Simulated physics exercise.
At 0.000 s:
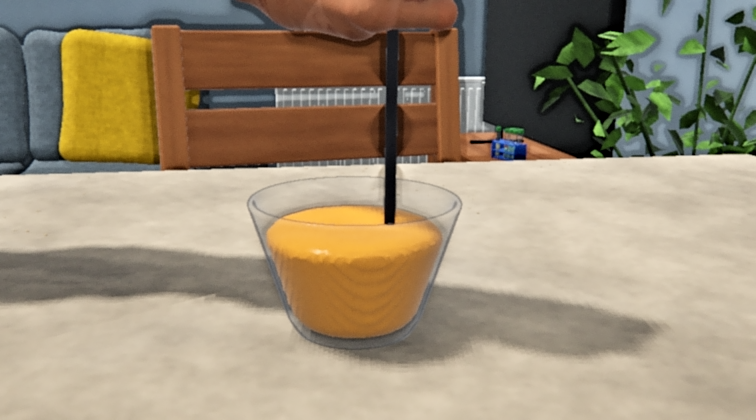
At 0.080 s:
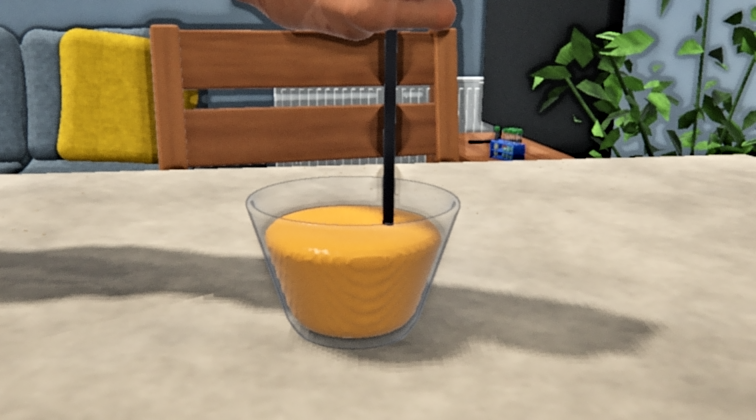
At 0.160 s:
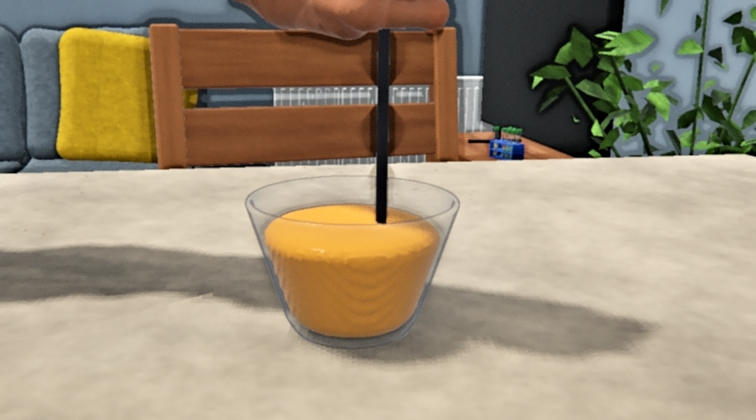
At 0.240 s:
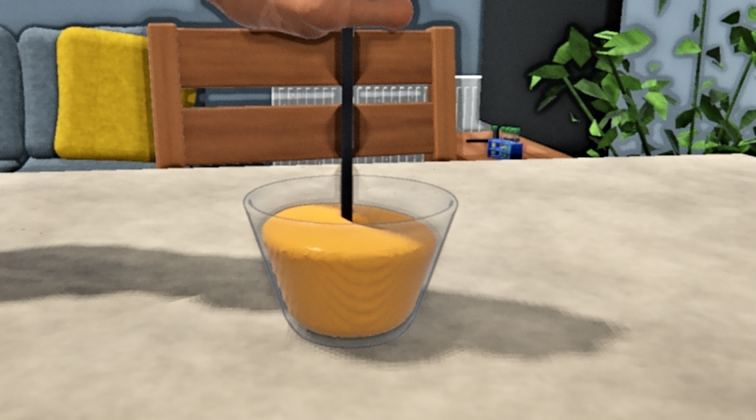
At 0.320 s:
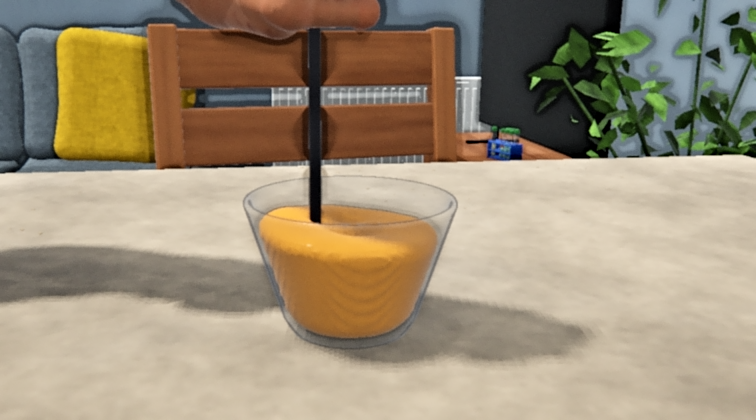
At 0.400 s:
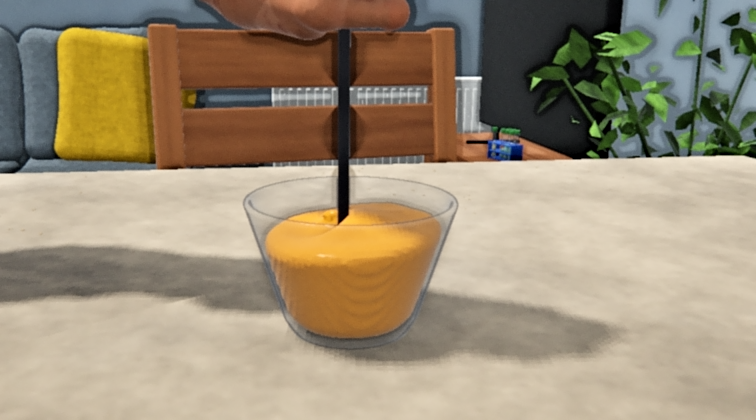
A hand moves a dark stick leftward then back right through orange juice in a clear cup, tilting the surface.
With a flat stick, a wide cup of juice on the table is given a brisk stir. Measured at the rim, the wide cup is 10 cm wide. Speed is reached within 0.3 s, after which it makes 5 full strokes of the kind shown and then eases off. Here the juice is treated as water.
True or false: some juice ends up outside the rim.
True.
Then, 0.82 s in, 0 ml is over the rim.
Then, 1.25 s in, 2 ml is over the rim.
Then, 1.67 s in, 4 ml is over the rim.
Then, 2.09 s in, 8 ml is over the rim.
Finally, 8 ml is over the rim.
